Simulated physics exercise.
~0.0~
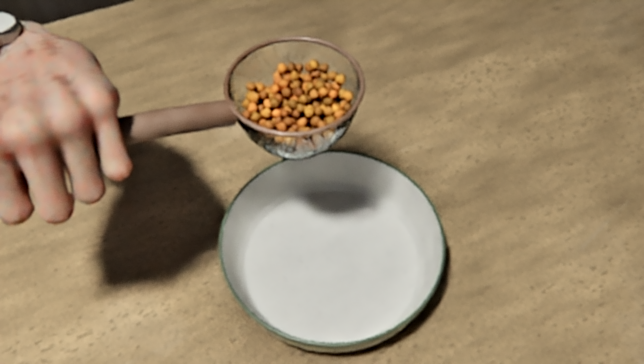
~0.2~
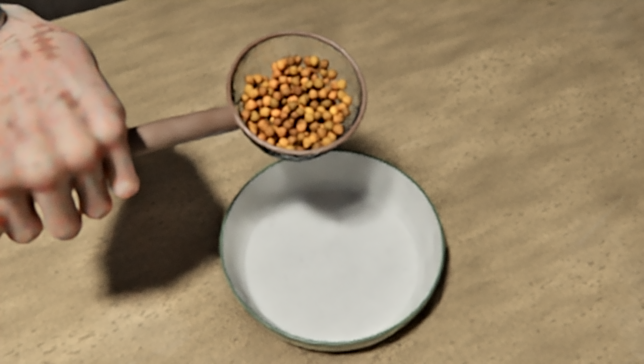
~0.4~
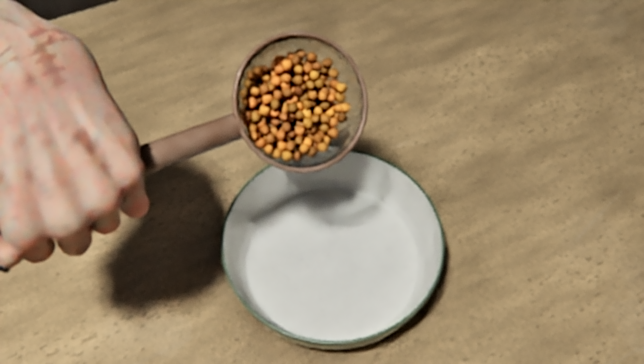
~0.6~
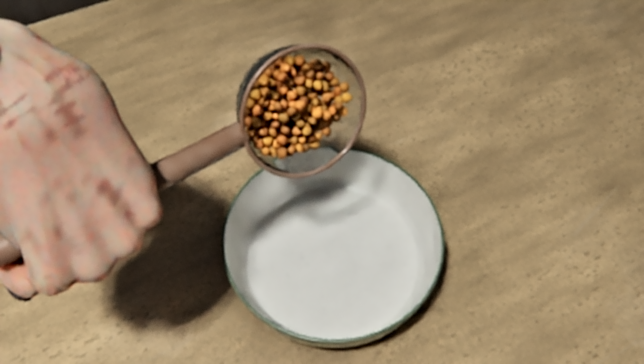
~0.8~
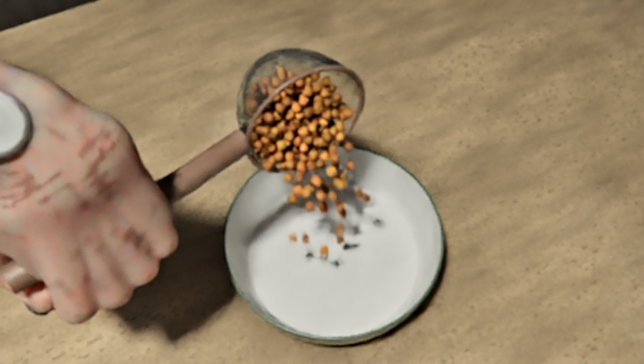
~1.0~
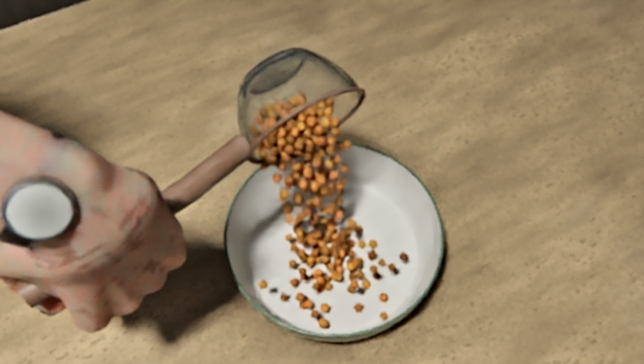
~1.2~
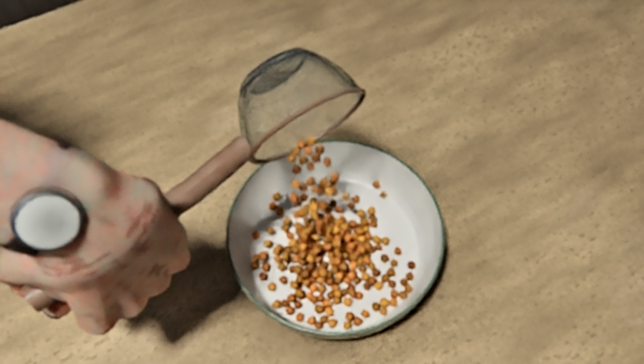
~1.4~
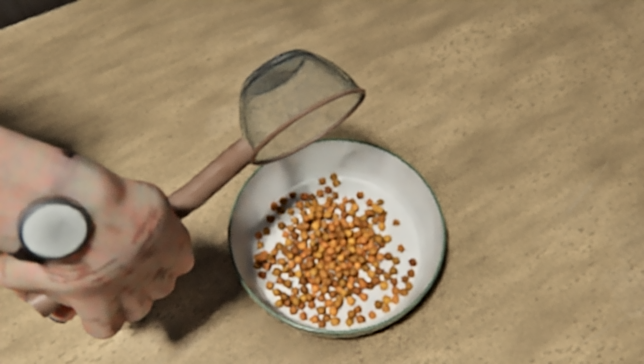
A hand tips a ladle of roasted chickpeas until they all spill into the pan below.
